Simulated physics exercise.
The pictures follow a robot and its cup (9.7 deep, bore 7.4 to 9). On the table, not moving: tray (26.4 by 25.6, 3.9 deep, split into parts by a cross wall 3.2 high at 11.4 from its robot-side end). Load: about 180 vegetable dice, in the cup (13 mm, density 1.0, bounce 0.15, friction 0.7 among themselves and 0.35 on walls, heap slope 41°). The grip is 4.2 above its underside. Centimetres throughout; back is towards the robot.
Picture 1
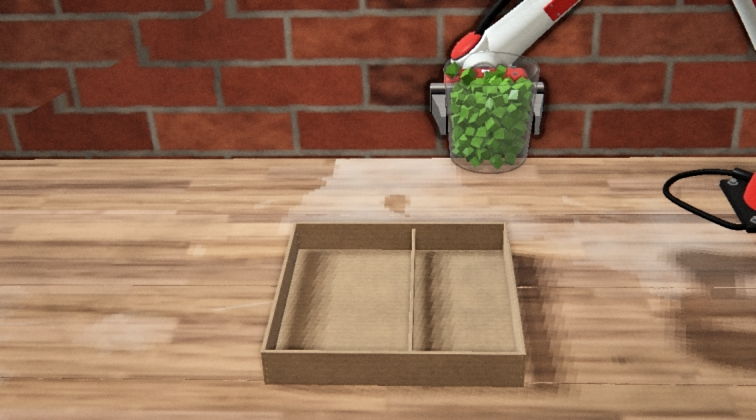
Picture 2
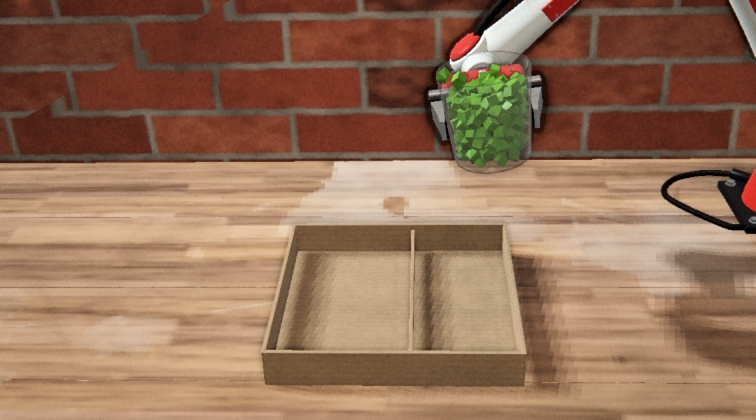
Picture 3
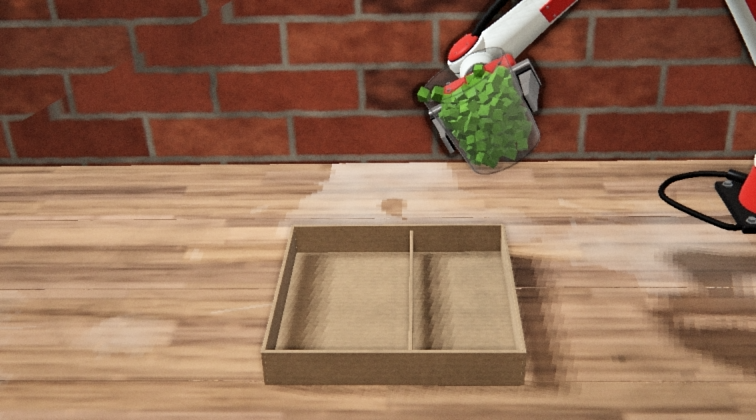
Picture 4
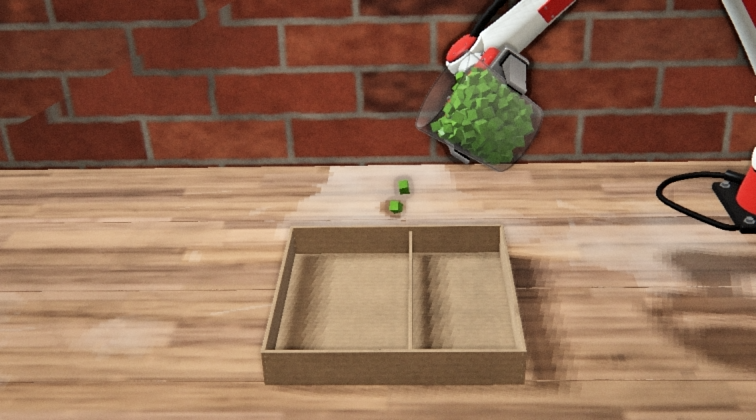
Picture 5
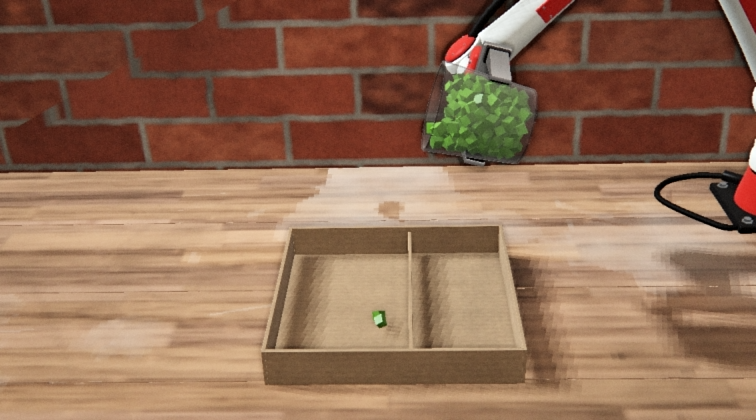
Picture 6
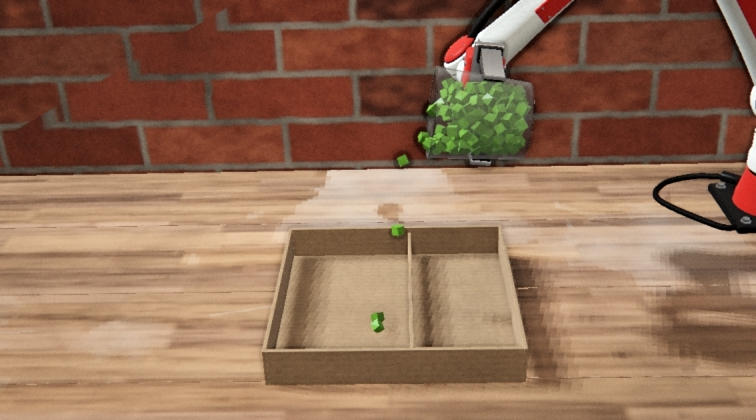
A red and white robot arm grips a clear cup packed with green cubes at the upper right, seen from the front and slightly above a wooden table before a red brick wall. An open brown tray with one divider sits in the centre, and a black cable loops at the right. The arm tips the cup leftward onto its side, and a few cubes drop, some landing left of the divider, while the view stays still.
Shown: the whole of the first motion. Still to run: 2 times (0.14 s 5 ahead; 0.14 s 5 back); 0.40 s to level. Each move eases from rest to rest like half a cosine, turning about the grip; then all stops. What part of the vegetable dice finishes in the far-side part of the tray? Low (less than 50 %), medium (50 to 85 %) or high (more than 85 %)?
Answer: Medium; 50 to 85 % of the vegetable dice finish in the far-side part of the tray.
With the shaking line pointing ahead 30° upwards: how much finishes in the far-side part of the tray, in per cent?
Some 85 per cent.
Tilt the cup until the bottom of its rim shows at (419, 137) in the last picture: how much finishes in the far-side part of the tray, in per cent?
About 30 per cent.
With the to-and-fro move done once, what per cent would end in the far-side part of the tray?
Then about 55 per cent.
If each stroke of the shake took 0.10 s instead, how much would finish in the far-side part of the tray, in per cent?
In that case some 70 per cent.
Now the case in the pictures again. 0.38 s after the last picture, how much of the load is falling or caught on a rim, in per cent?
Roughly 11 per cent.
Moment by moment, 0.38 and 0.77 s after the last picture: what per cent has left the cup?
About 55, 80.
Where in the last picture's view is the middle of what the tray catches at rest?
Around (350, 305).
Then, 0.38 s later, tilted 83° forward, highest piece 25 above the table; 79 in the far-side part, 77 in the cup, 2 in the robot-side part, 2 on the table or floor, 20 in flight or on a rim.
Then, 0.77 s later, tilted 39° forward, highest piece 27 above the table; 132 in the far-side part, 37 in the cup, 9 in the robot-side part, 2 on the table or floor.
Then, 1.16 s later, level, highest piece 24 above the table; 132 in the far-side part, 37 in the cup, 9 in the robot-side part, 2 on the table or floor.
Then, 2.21 s later, level, highest piece 24 above the table; 132 in the far-side part, 37 in the cup, 9 in the robot-side part, 2 on the table or floor.
At rest, 132 in the far-side part, 37 in the cup, 9 in the robot-side part, 2 on the table or floor. That is 73 % in the far-side part of the tray.
